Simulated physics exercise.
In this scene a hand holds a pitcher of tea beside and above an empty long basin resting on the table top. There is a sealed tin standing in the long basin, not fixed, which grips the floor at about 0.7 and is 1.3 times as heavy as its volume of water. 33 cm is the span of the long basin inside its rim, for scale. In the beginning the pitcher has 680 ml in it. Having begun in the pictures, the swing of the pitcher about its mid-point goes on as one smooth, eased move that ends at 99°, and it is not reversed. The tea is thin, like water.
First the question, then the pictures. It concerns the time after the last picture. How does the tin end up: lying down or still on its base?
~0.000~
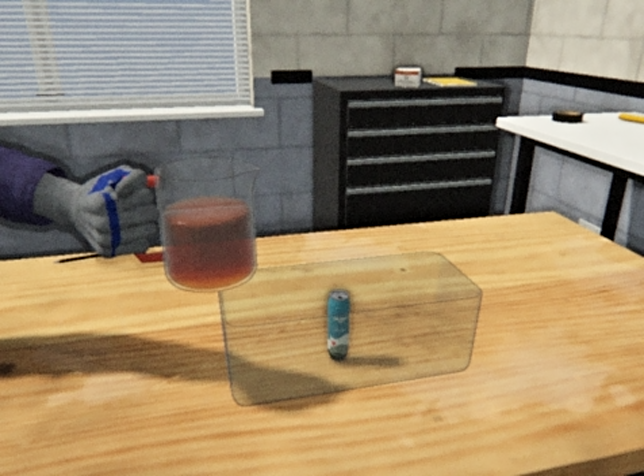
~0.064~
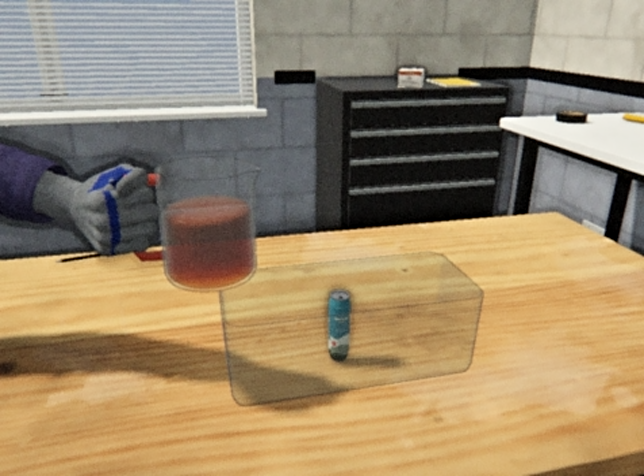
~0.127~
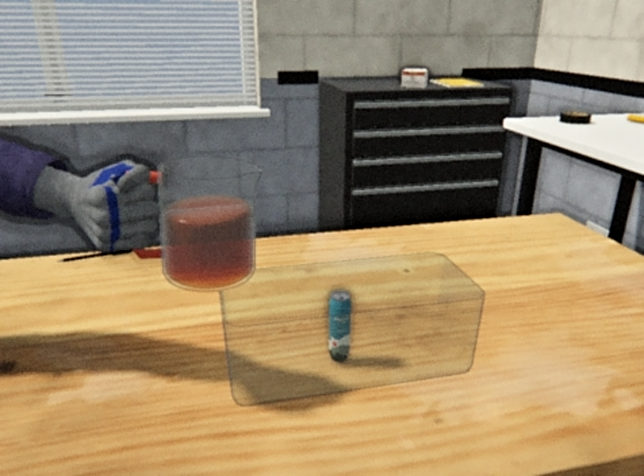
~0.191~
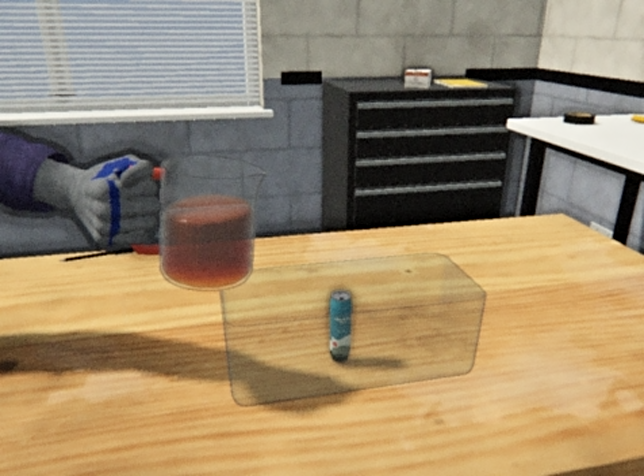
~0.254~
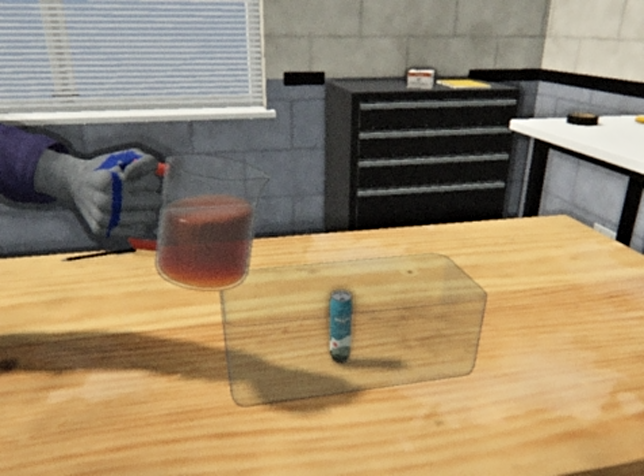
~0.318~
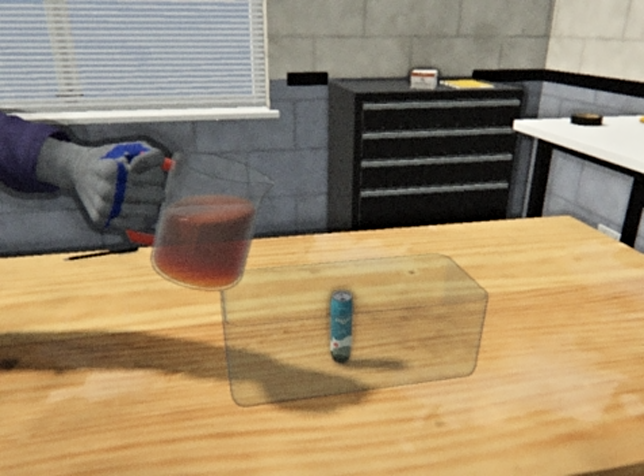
It ends up lying down.
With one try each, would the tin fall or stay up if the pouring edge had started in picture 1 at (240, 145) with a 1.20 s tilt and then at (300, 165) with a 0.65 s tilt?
Trial 1 - tin stays standing; trial 2 - tin stays standing.
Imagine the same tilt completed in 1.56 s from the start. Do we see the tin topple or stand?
The tin tips over.
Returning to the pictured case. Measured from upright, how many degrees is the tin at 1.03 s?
About 0 degrees.
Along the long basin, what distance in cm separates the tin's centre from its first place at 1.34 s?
Some 7 cm.
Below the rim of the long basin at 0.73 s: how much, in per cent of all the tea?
0 %, give or take.
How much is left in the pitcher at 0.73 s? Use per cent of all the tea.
Near 94 in a hundred.
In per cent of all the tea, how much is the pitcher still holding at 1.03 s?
Remaining share: Approx. 46 %.
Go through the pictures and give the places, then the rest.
In the first frame, it leans 0°; its right rim is at (260, 167); the tea meets the walls at (162, 211) and (250, 204); the long basin's rim runs from (221, 300) to (460, 273); the tin's top is at (339, 298).
In the second frame, it leans 1°; its right rim is at (261, 167); the tea meets the walls at (162, 211) and (251, 204).
In the third frame, it leans 3°; its right rim is at (264, 168); the tea meets the walls at (162, 210) and (251, 204).
In the fourth frame, it leans 6°; its right rim is at (267, 171); the tea meets the walls at (164, 210) and (252, 203).
In the fifth frame, it leans 11°; its right rim is at (271, 176); the tea meets the walls at (164, 209) and (254, 203).
In the sixth frame, it leans 17°; its right rim is at (275, 181); the tea meets the walls at (164, 211) and (256, 203).
After 0.73 s the tilt is 67° and 94 per cent is still to pour; the tin stands where it began.
After 1.03 s the tilt is 95° and 46 per cent is still to pour; the tin stands 1 cm from where it began.
After 1.34 s the tilt is 99° and 11 per cent is still to pour; the tin leans 47°.
After 1.68 s the tilt is 99° and 2 per cent is still to pour; the tin lies on its side.
In the end the tin lies on its side.
